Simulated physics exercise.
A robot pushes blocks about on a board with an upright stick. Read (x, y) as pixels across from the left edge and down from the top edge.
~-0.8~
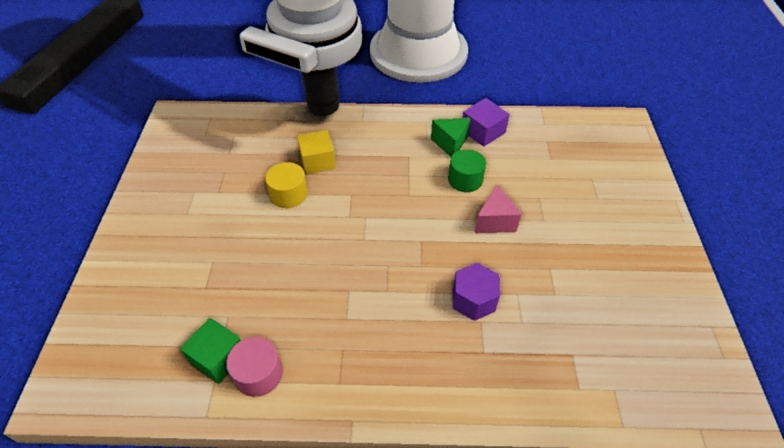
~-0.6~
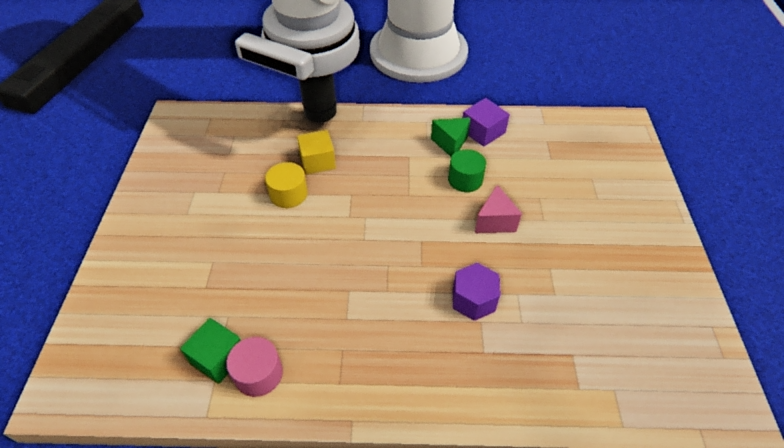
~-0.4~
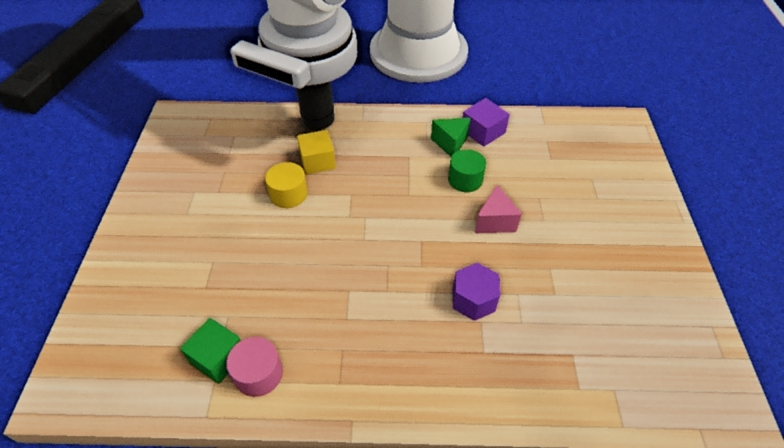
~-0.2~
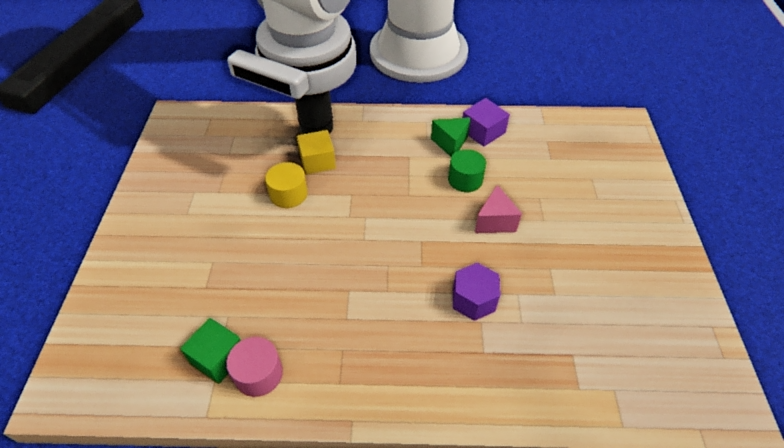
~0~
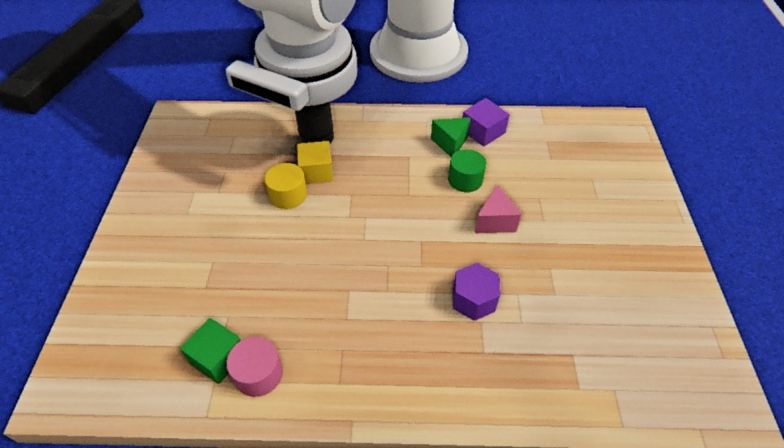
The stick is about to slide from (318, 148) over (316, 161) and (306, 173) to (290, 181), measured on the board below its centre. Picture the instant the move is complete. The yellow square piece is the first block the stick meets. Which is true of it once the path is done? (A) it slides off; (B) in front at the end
Letter A.
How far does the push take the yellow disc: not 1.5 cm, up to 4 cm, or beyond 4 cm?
I'd go with 1.5 to 4 cm for this block.
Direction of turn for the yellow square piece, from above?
It twists against the clock when seen from above.
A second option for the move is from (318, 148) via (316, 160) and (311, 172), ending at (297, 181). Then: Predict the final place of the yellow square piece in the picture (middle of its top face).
I expect it at (318, 181).
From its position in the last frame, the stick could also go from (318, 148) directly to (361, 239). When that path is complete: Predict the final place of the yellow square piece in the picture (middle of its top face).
I expect it at (314, 212).
What follows on the original path. Halfway along, stick (311, 158); yellow disc (280, 182); yellow square piece (315, 173), turned 15° anticlockwise.
At the end, stick (287, 172); yellow disc (271, 190); yellow square piece (317, 178), turned 25° anticlockwise.
